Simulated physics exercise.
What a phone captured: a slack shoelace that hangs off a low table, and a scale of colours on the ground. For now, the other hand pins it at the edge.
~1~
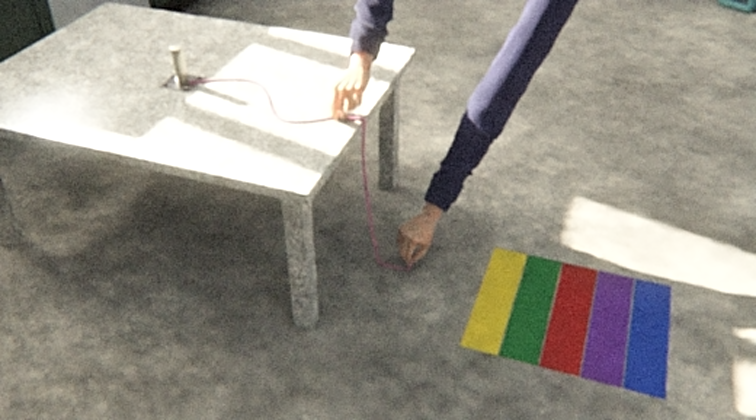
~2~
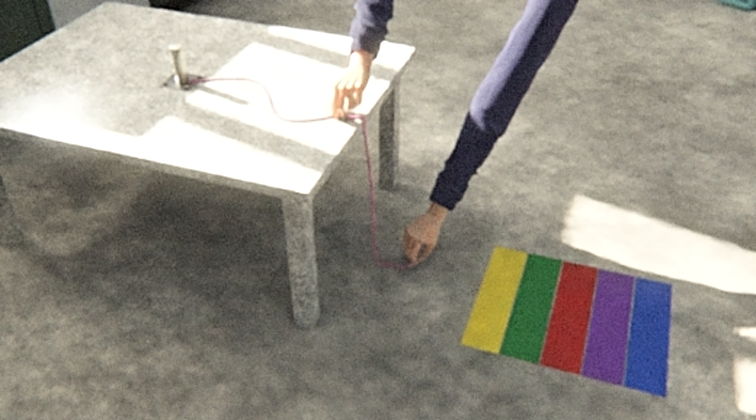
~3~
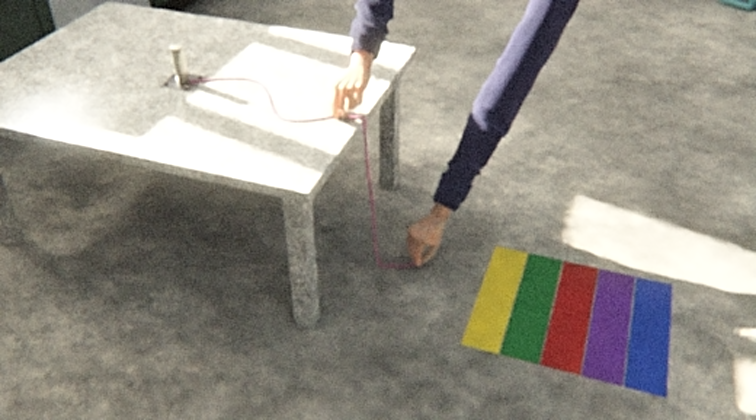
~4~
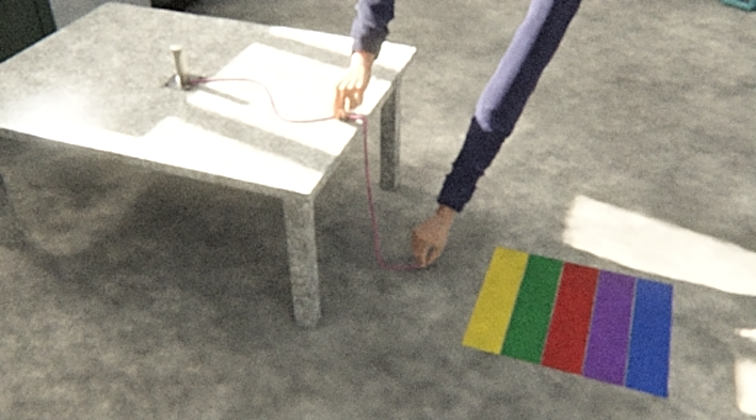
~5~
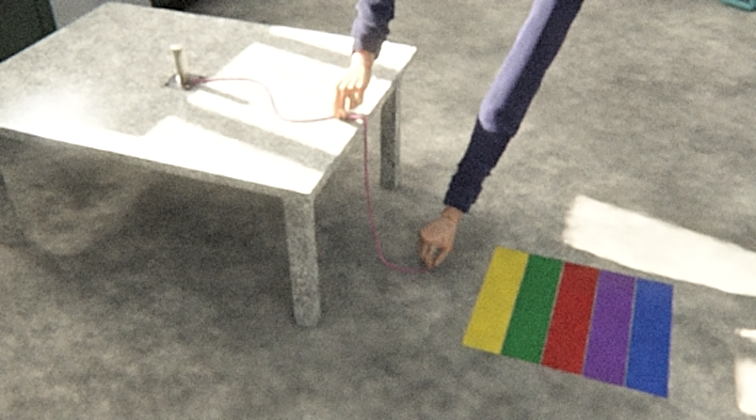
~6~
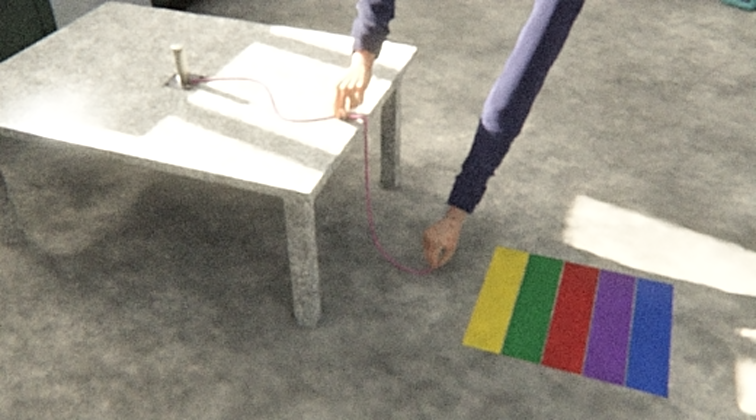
A hand near the floor drew the loose end of a thin, slack cord slowly a short way right, toward some coloured stripes, while another hand held the cord still at the table's edge.
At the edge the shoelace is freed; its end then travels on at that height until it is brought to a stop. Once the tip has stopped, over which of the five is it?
Over the red strip.
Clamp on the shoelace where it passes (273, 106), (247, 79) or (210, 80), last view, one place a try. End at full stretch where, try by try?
Those spots come out as (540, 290), (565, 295) and (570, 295).
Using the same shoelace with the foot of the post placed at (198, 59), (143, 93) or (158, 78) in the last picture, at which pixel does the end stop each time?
Pixels, try by try: About (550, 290), (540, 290), (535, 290).
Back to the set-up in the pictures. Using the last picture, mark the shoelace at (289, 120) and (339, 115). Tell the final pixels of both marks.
I'd say about (333, 112) for one and about (377, 131) for the other.
Soon after, end near (509, 282); over yellow.
After that, end near (550, 291); over green.
At the stop, end near (575, 297); over red. The end stops over the red strip.
